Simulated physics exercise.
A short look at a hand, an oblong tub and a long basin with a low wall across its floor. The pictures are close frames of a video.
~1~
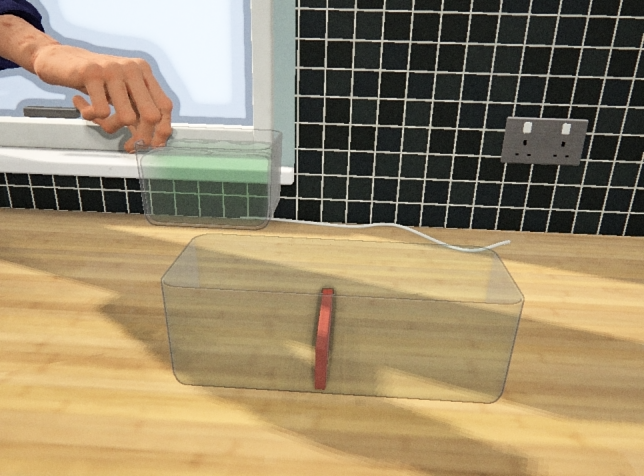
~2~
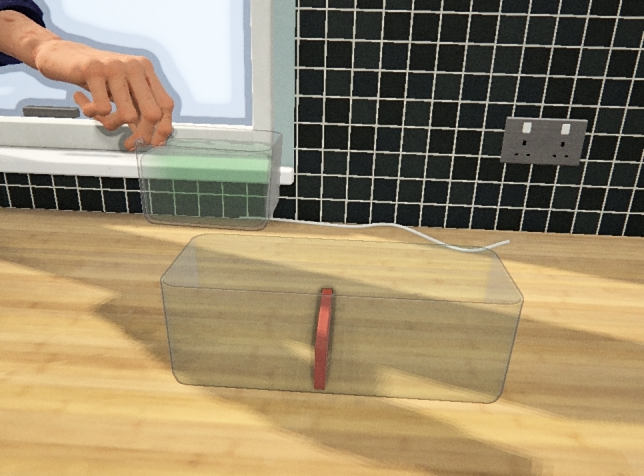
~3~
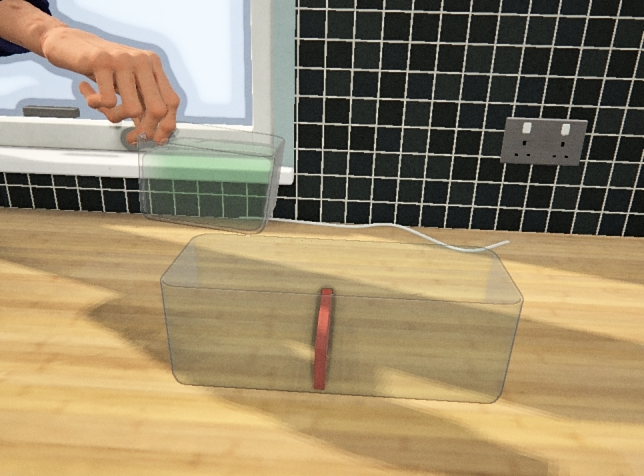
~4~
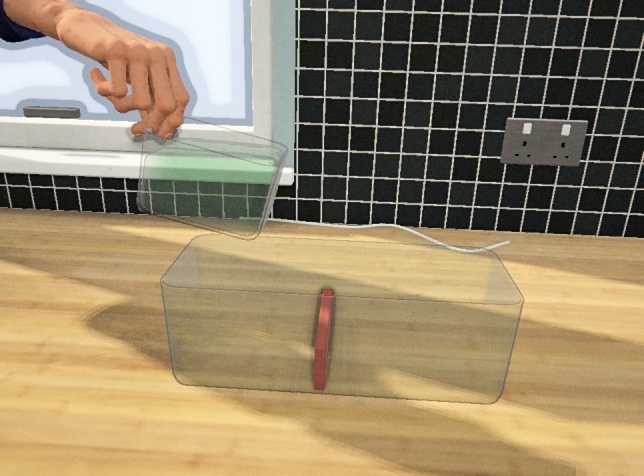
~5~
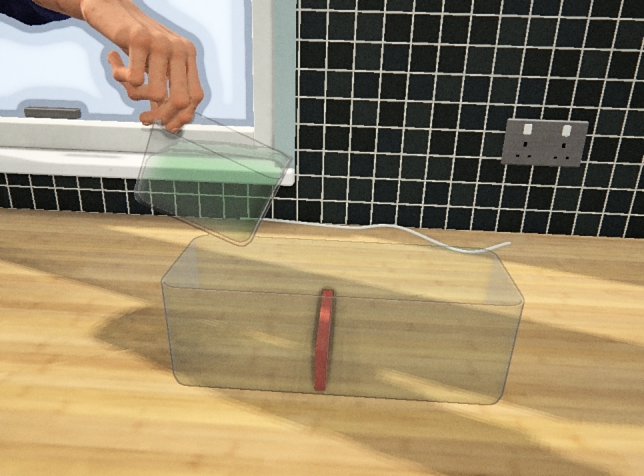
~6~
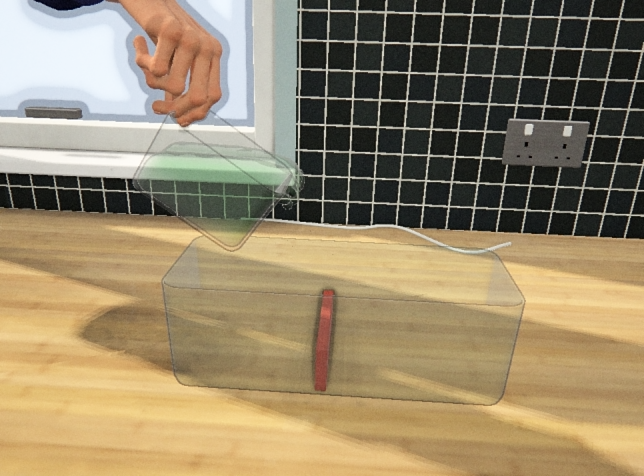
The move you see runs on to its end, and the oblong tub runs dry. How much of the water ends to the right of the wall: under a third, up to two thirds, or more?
In the end from a third to two thirds is right of the wall.
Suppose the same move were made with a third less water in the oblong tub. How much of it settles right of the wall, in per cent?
About 25 per cent.
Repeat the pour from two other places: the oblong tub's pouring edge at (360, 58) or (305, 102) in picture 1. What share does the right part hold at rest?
The first gives 90 %, the second 75 %.
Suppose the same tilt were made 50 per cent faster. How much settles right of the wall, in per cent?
Close to 35 per cent.
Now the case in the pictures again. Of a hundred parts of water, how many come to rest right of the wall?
Close to 50 per cent.
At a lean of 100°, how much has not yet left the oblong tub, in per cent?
About 20 per cent.
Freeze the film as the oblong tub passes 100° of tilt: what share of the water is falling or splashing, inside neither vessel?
Near 20 %.
A moment on, the tilt is 100° and 20 per cent is still to pour, 18 is left of the wall and 42 right of it.
Next, the tilt is 121° and 1 per cent is still to pour, 45 is left of the wall and 50 right of it.
Then the tilt is 121° and 0 per cent is still to pour, 48 is left of the wall and 51 right of it.
Later the tilt is 121° and 0 per cent is still to pour, 48 is left of the wall and 51 right of it.
In the end 48 per cent lies left of the wall, 51 right of it and 1 outside.
